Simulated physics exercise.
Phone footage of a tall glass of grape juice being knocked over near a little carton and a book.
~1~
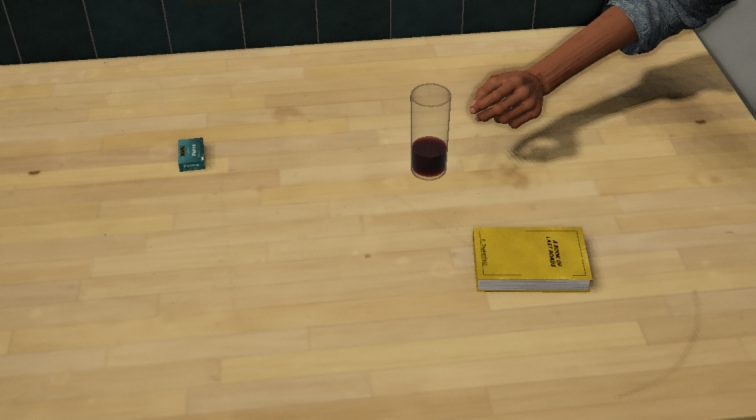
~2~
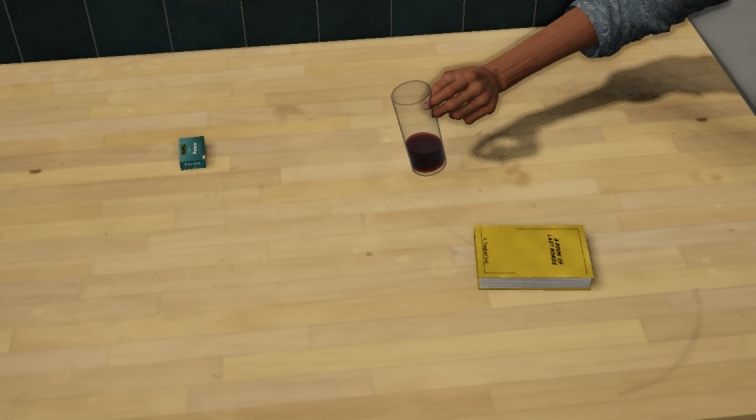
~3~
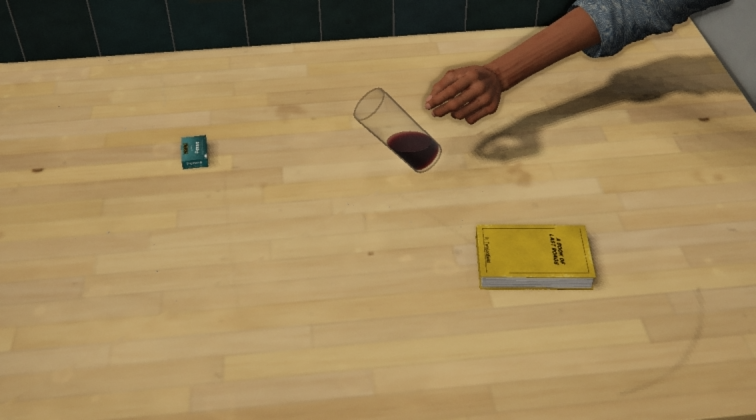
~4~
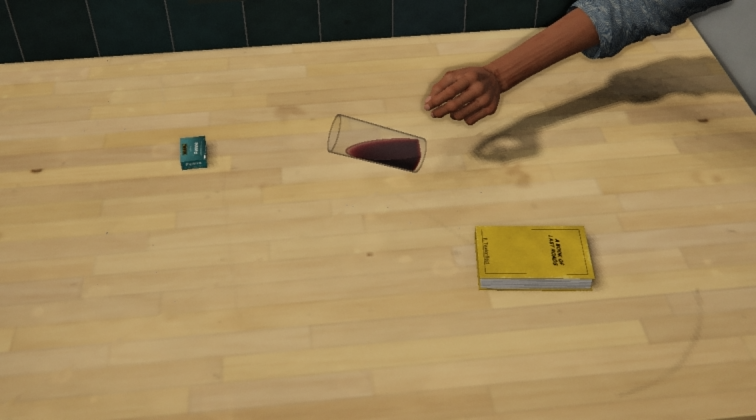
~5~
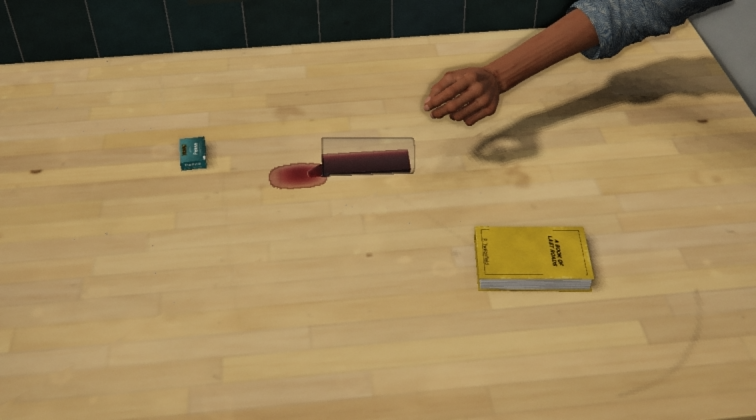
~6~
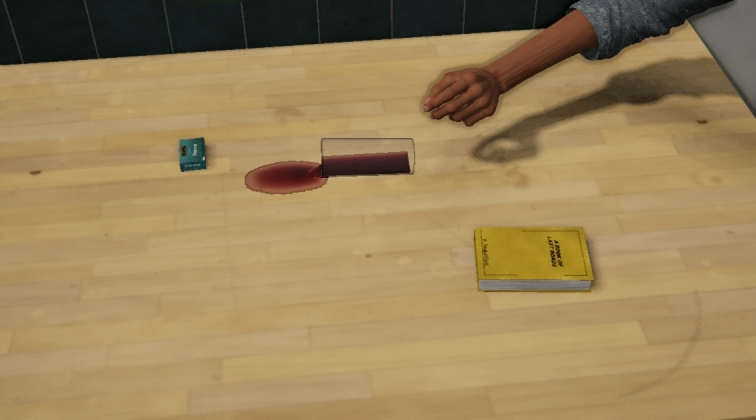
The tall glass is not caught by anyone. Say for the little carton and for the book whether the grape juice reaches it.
Result: The little carton is reached; the book is not reached.
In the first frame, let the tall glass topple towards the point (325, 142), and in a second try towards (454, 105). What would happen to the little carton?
The first time it is hit by the spill, and the next time it avoids the spill.
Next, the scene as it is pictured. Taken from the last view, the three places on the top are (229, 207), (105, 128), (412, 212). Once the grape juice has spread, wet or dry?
Spot one ends up in the spill, spot two out of the spill, spot three out of the spill.
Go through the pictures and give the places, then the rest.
In the first frame, it stands upright; tall glass (430, 132) about a quarter full; little carton (190, 150); book (531, 252).
In the second frame, the hand pushes it; tall glass about a quarter full, surface at (424, 143).
In the third frame, it is falling; tall glass (398, 131) tipped 40°; book (534, 250).
In the fourth frame, it is falling; tall glass (376, 144) tipped 70°; little carton (192, 148).
In the fifth frame, it is down; tall glass (366, 156) tipped 85°; a puddle starts at (299, 175).
In the sixth frame, it is down; tall glass (365, 157) tipped 85°; a puddle starts at (291, 177); little carton (191, 150); book (532, 252).
Soon after, the puddle covers about as much as a plate; the little carton is wet; the book is dry.
In the end, the puddle covers about as much as a plate; the little carton is wet; the book is dry.
